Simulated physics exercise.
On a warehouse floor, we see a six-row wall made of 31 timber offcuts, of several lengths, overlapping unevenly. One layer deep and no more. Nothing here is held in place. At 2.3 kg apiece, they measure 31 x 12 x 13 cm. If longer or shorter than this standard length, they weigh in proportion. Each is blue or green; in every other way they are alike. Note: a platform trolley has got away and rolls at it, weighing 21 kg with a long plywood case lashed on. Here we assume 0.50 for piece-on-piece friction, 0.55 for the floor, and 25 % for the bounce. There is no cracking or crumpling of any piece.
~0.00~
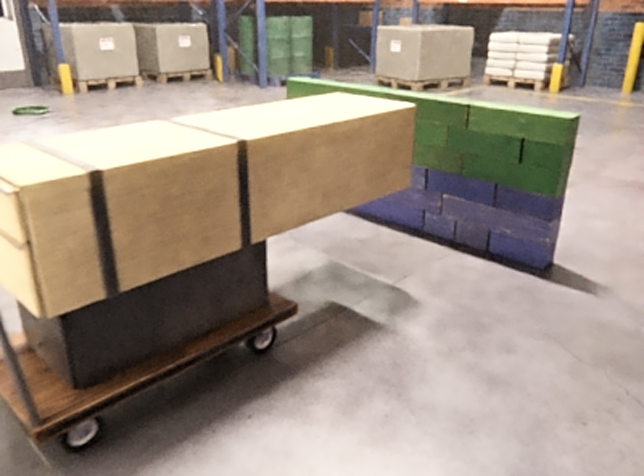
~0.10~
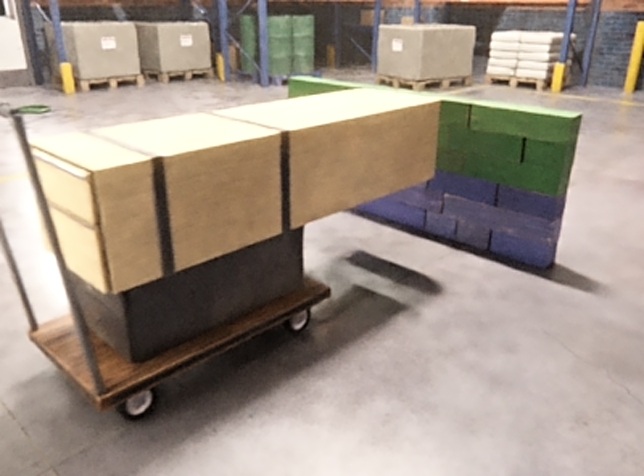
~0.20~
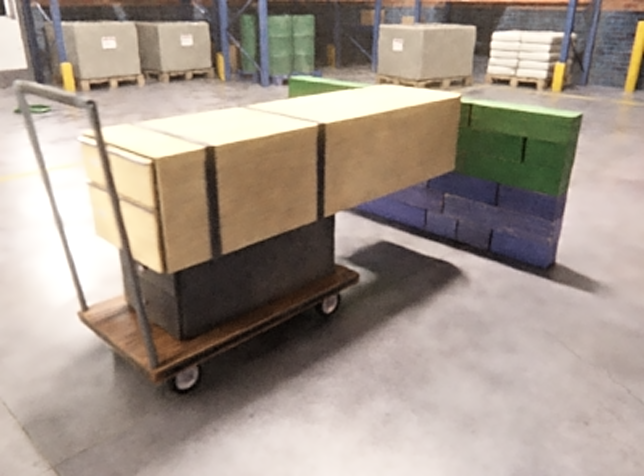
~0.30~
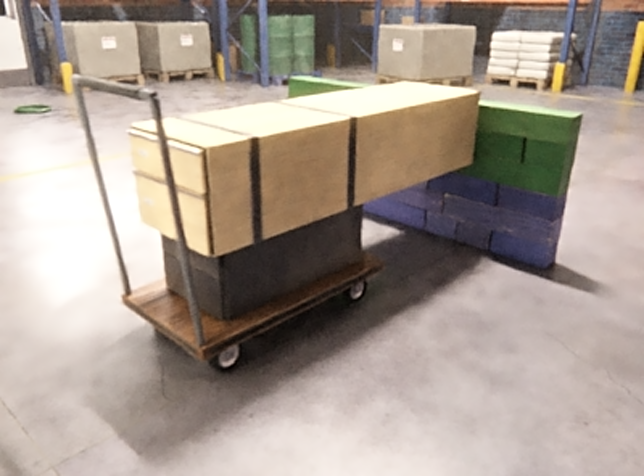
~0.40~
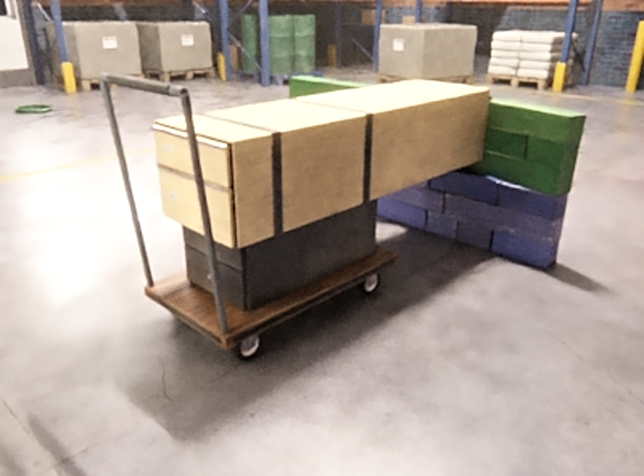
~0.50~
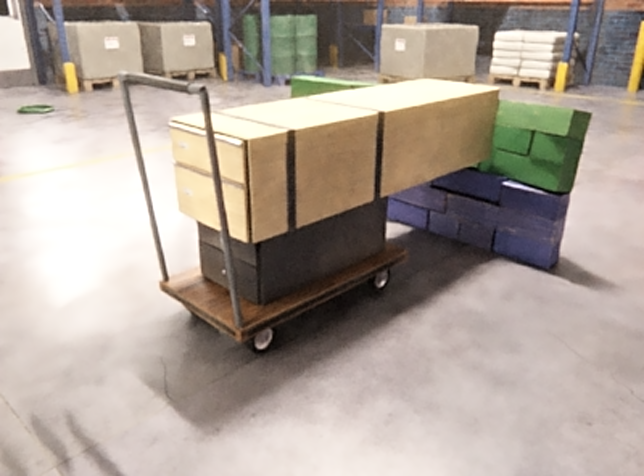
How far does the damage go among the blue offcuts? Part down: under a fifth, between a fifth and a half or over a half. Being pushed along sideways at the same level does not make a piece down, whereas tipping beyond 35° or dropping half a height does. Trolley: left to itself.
Tally: Short of a fifth.
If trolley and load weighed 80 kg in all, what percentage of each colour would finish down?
Down by colour: Blue 10, green 70 per cent.
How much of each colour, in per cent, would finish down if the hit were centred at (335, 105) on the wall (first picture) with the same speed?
The blue ones would be 10 per cent down and the green ones 50 per cent.
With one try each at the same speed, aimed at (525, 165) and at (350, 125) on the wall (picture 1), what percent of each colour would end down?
Blue 20 then 10, green 50 then 70 per cent.
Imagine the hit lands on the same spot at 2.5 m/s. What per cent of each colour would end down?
In that case blue 10, green 70 per cent.
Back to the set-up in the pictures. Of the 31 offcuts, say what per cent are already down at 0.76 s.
At that instant, 35 percent.
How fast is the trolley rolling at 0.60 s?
The trolley is doing roughly 0.5 m/s at that moment.
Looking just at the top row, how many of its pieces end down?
The number comes to 3.
After 0.60 s, load 18 cm past the wall's line, still rolling; none of the 16 blue offcuts down (1 of 31 in all colours); top blue offcut 13 mm from its place; top green offcut 24° from how it stood, 6 cm lower.
After 0.76 s, load 25 cm past the wall's line, still rolling; 1 of the 16 blue offcuts down (11 of 31 in all colours); top blue offcut unmoved; top green offcut 57° from how it stood, 29 cm lower.
After 0.94 s, load 33 cm past the wall's line, still rolling; 1 of the 16 blue offcuts down (11 of 31 in all colours); top blue offcut unmoved; top green offcut upside down.
After 1.30 s, load 46 cm past the wall's line, still rolling; 1 of the 16 blue offcuts down (11 of 31 in all colours); top blue offcut unmoved; top green offcut 7° from how it stood, 64 cm lower.
In the end (2.3 s), load 70 cm past the wall's line, still rolling; 1 of the 16 blue offcuts down (11 of 31 in all colours); top blue offcut unmoved; top green offcut 65 cm lower. That is 6 per cent. From the last view, middles, top blue offcut near (422, 171), top green offcut near (472, 169).
